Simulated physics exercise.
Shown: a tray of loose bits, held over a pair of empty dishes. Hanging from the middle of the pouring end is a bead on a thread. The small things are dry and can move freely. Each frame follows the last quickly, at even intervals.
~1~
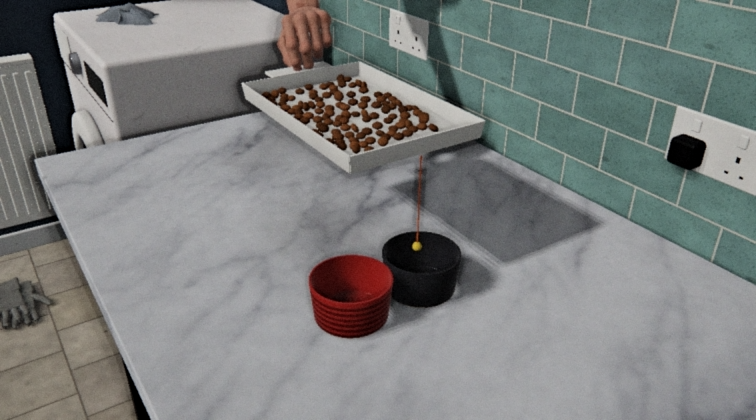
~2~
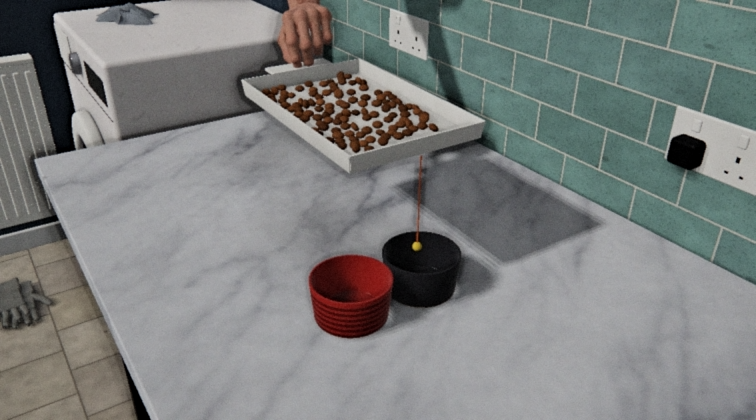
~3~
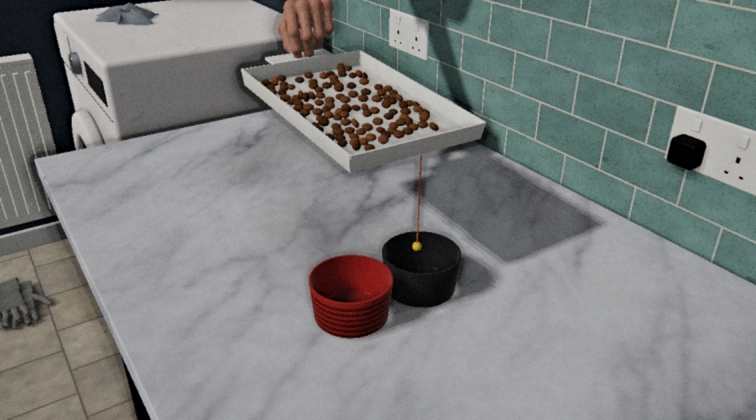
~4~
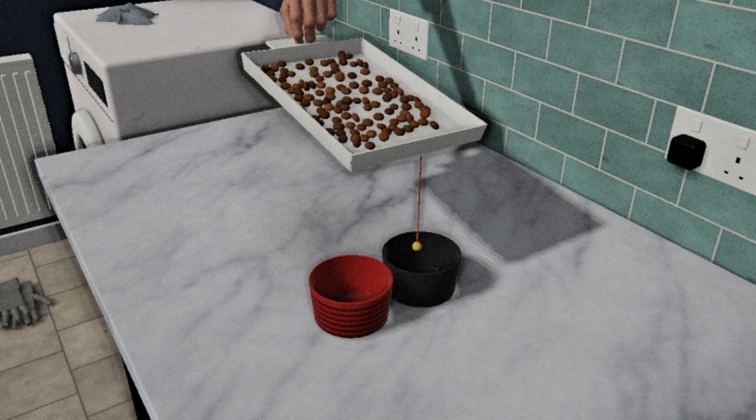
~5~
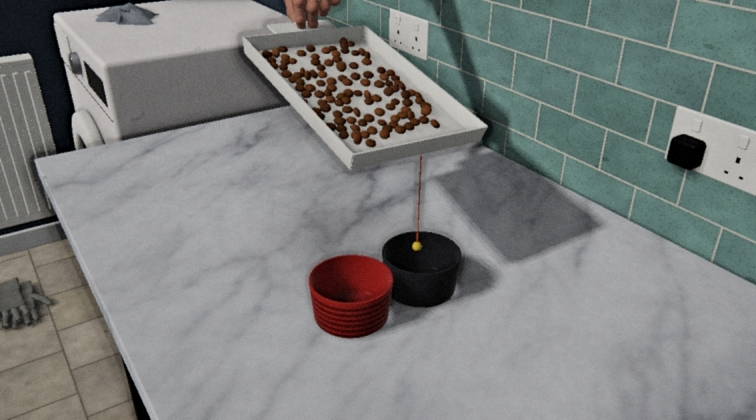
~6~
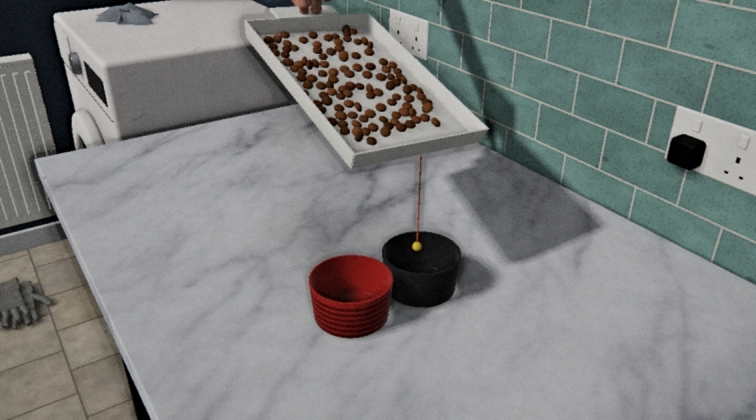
A hand raises the back of a white tray of brown kibble, gradually tilting it.
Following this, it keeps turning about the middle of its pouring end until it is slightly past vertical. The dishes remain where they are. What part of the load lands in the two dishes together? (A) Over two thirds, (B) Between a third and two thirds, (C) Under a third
Answer: C.
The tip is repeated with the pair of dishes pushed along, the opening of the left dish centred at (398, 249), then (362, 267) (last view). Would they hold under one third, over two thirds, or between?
Less than a third, then under a third.
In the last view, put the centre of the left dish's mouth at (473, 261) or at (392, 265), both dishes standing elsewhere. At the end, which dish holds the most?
First placement: The leftmost one; second placement: The rightmost one.
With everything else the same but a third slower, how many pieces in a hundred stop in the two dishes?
I'd expect near 10 per cent.
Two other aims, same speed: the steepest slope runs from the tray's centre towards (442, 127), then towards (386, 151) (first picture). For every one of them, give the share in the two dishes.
That comes to 10 per cent the first time and 30 per cent the second.
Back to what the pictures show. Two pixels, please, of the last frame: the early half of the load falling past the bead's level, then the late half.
I'd say close to (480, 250) at first and close to (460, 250) later on.
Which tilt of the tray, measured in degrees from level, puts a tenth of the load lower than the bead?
I'd say it is tilted about 75°.
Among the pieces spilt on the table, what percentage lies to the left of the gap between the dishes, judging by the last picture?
0 per cent, roughly.
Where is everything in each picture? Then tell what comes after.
In the first frame, corners of the pouring end at (350, 155) and (482, 120), level; middle of the load at (346, 115), bits of dog kibble; left dish at (373, 315); right dish at (445, 286); bead on its thread at (417, 246).
In the second frame, corners of the pouring end at (350, 155) and (482, 121), level; middle of the load at (346, 113).
In the third frame, corners of the pouring end at (351, 154) and (483, 122), tipped barely, lowest at the right corner; middle of the load at (346, 108).
In the fourth frame, corners of the pouring end at (352, 153) and (483, 124), tipped a little, lowest at the right corner; middle of the load at (347, 101).
In the fifth frame, corners of the pouring end at (354, 153) and (484, 125), tipped a little, lowest at the right corner; middle of the load at (348, 93).
In the sixth frame, corners of the pouring end at (355, 152) and (485, 127), tipped clearly, lowest at the right corner; middle of the load at (350, 86); left dish at (373, 315); right dish at (445, 286).
Soon after the last picture, tray tipped steeply; nearly all on the tray; a small part in the air.
A little later, tray tipped past a quarter turn; about a quarter on the tray; about half outside both; about a quarter in the air.
Later still, tray tipped past a quarter turn; a stray few in the right dish; nearly all outside both.
At rest, tray tipped past a quarter turn; none in the left dish; a stray few in the right dish; nearly all outside both.
